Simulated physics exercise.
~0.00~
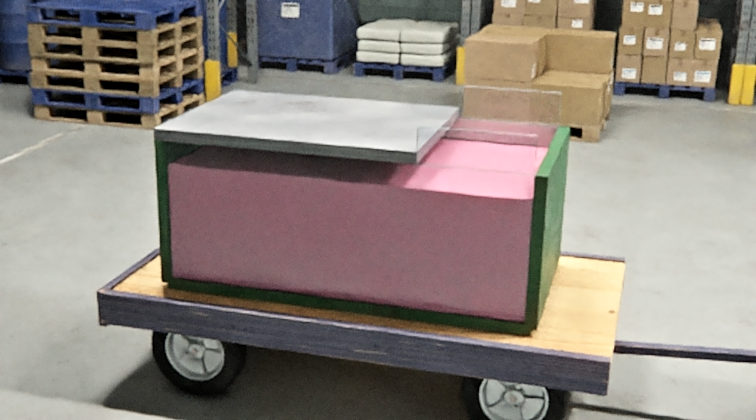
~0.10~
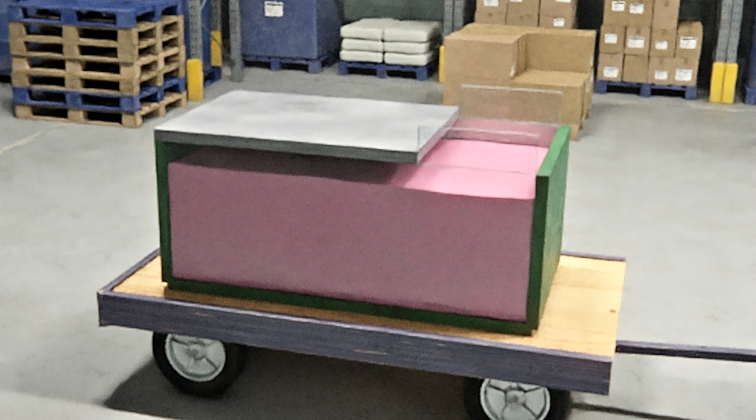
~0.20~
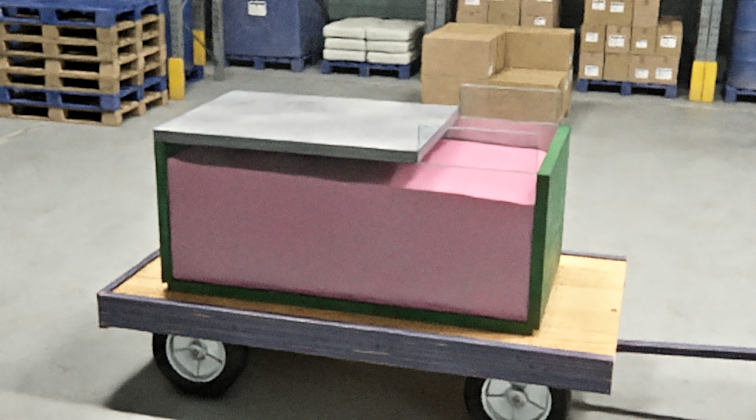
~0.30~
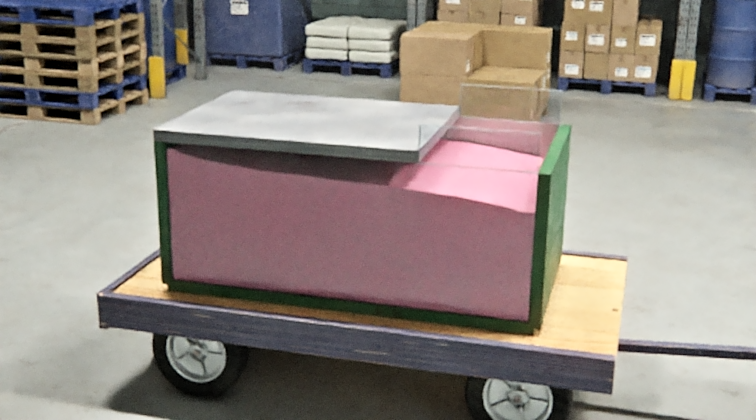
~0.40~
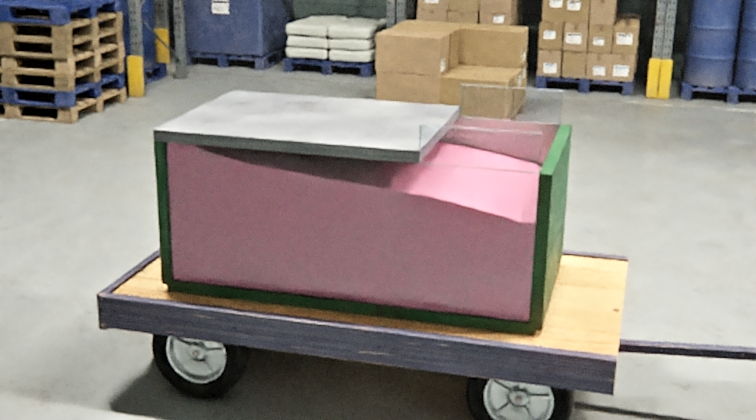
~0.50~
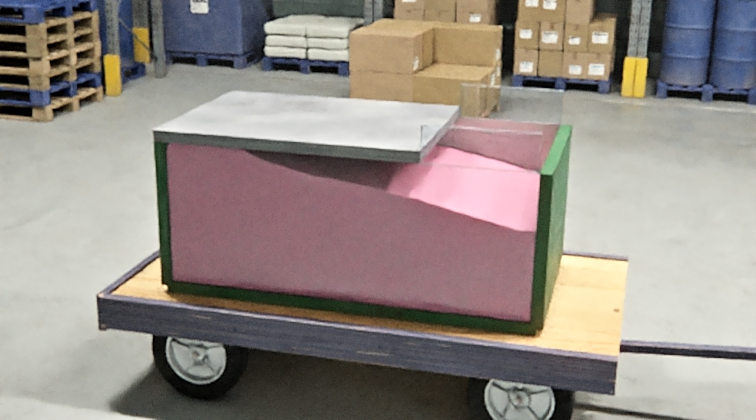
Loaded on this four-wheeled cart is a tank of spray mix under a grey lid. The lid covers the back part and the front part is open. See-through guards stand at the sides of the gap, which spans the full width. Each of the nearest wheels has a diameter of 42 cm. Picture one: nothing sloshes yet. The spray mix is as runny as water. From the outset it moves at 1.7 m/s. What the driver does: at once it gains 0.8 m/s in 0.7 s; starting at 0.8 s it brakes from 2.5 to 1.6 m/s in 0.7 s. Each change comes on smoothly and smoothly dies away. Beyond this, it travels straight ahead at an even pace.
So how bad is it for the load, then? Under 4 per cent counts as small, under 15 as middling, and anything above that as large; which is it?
It ends up middling.
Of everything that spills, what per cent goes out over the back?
Around 0 in a hundred.
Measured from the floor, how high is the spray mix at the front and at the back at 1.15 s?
At the front 62 cm, at the back 44 cm.
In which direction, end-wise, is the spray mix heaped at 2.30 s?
Towards the aft end.
After 1.15 s the surface stands 44 cm at the back and 62 cm at the front; 1 per cent has gone, over the front.
After 1.70 s the surface stands 28 cm at the back and 63 cm at the front; 8 per cent has gone, over the front.
After 2.30 s the surface stands 57 cm at the back and 33 cm at the front; 8 per cent has gone, over the front.
After 4.39 s 9 per cent has gone, over the front, 52 of 600 litres.
